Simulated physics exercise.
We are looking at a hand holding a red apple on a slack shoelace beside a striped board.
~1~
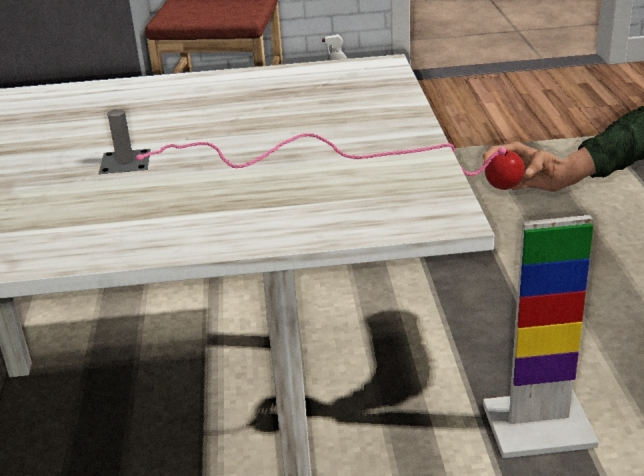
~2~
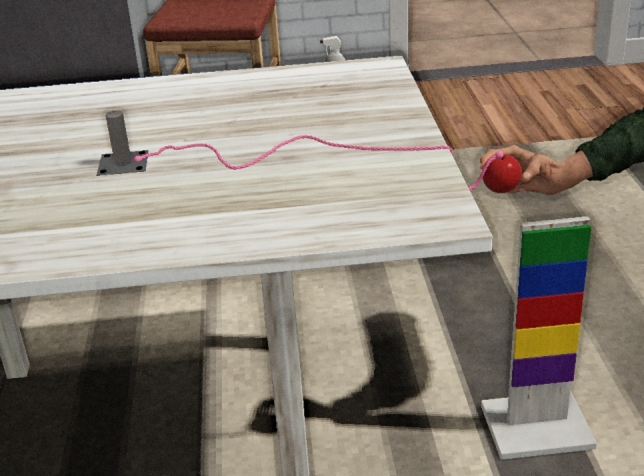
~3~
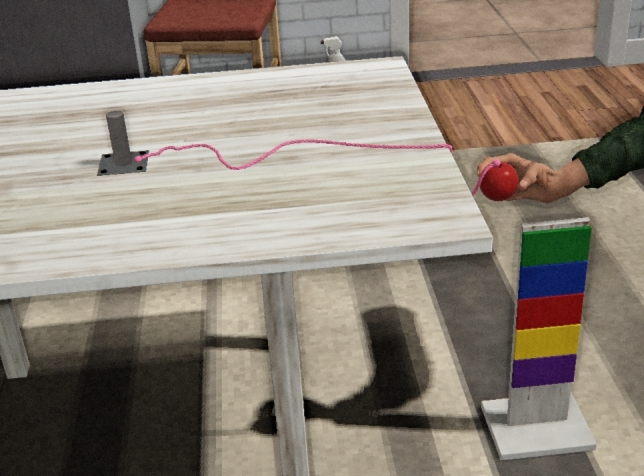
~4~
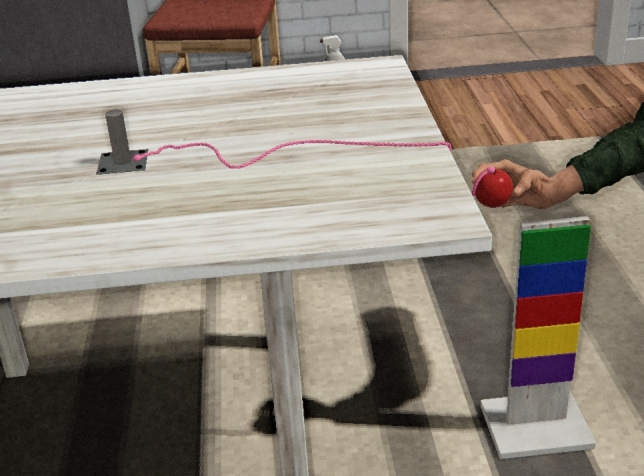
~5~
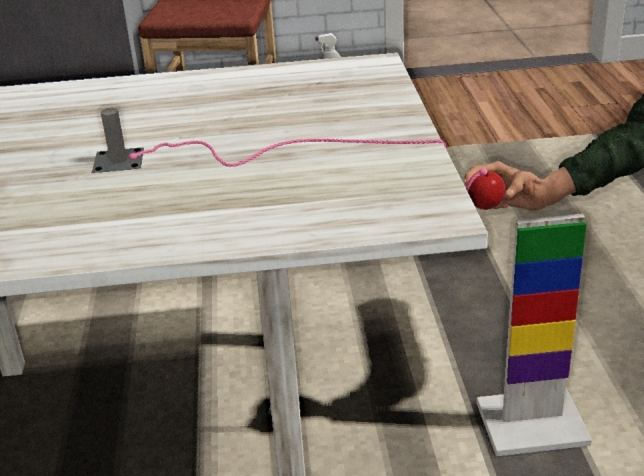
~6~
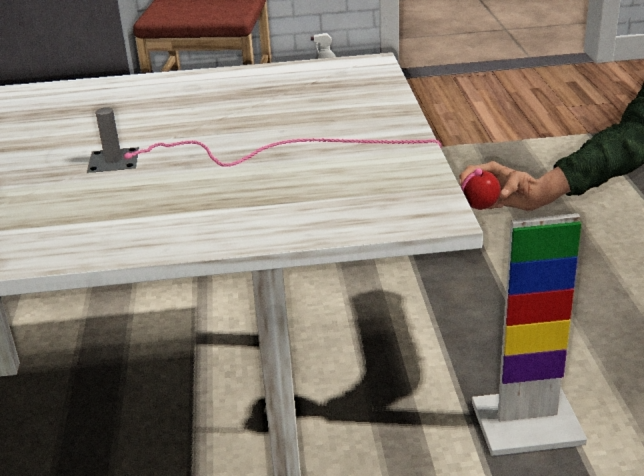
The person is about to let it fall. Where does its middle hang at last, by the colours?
The red one.
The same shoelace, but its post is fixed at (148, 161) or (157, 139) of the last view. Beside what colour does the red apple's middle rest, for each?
It would be yellow; yellow.
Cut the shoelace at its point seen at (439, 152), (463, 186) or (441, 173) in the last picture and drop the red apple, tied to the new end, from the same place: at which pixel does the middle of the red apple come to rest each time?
The places are (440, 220), (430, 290) and (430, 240).
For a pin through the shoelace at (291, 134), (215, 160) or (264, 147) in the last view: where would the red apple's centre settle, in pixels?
Try by try, around (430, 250), (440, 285) and (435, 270).
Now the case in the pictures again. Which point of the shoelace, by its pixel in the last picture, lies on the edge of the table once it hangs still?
The one at (373, 142).
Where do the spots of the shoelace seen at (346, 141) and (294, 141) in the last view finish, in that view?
They go to (409, 131) and to (357, 136).
Soon after, apple near (474, 299); level with red.
After that, apple near (411, 306); level with red.
And then, apple near (434, 302); level with red.
In the end, apple near (430, 306); level with red. The shoelace holds its middle at red.
